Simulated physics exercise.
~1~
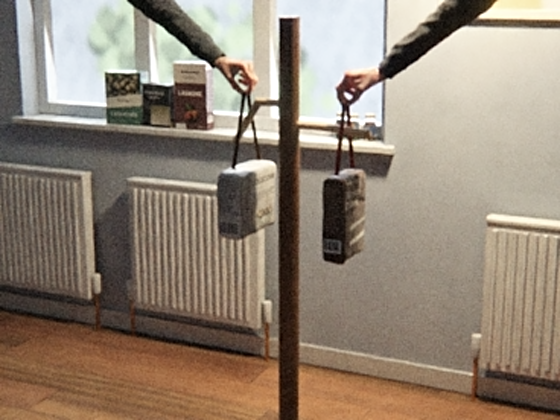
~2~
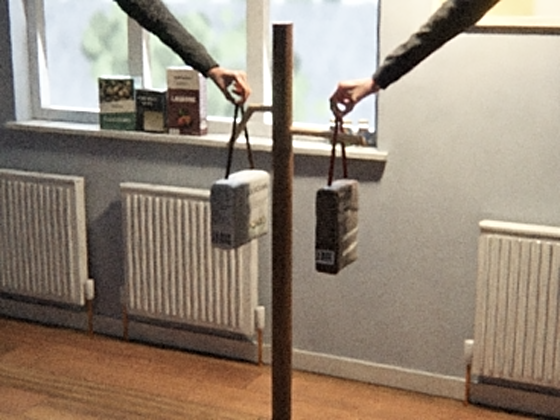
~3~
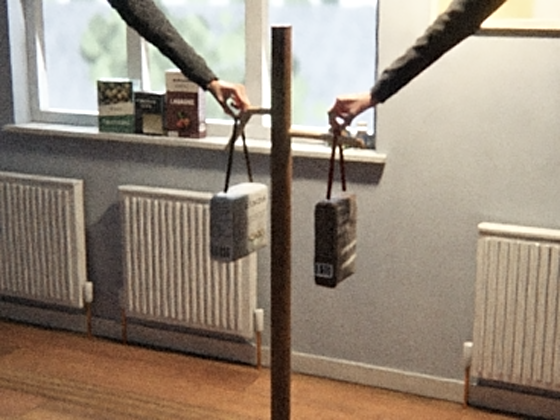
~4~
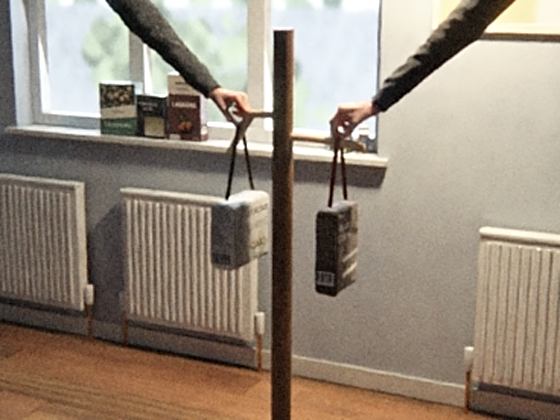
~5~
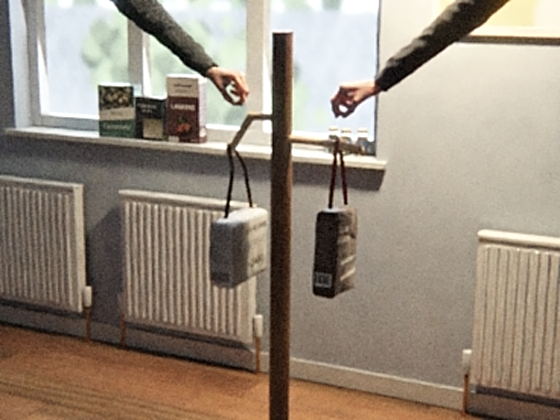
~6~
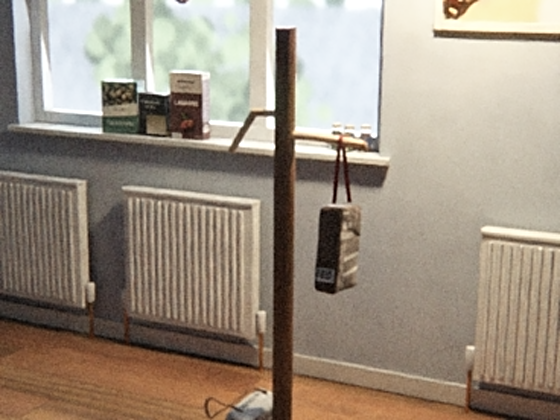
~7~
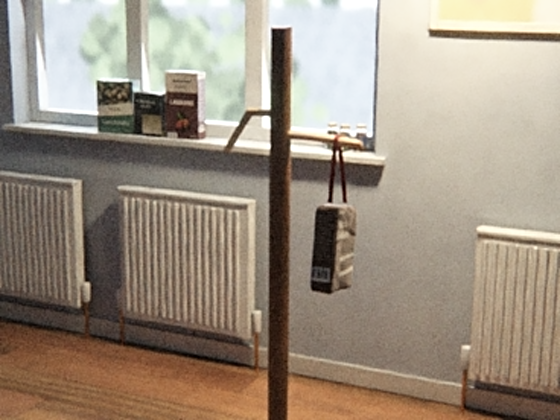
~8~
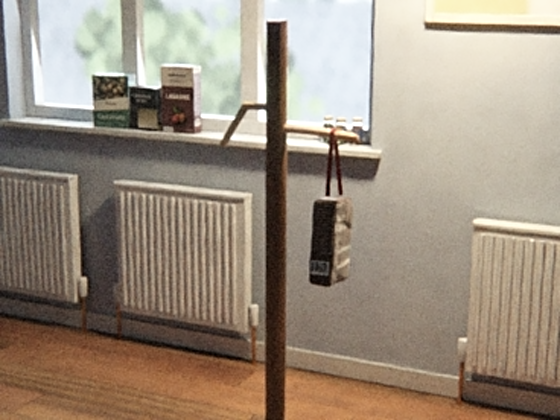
In a room with radiators beneath a window, two hands lowered a white bag and a brown bag onto a coat stand and let go; the white one dropped to the floor and out of view, while the brown one stayed hanging on the right.
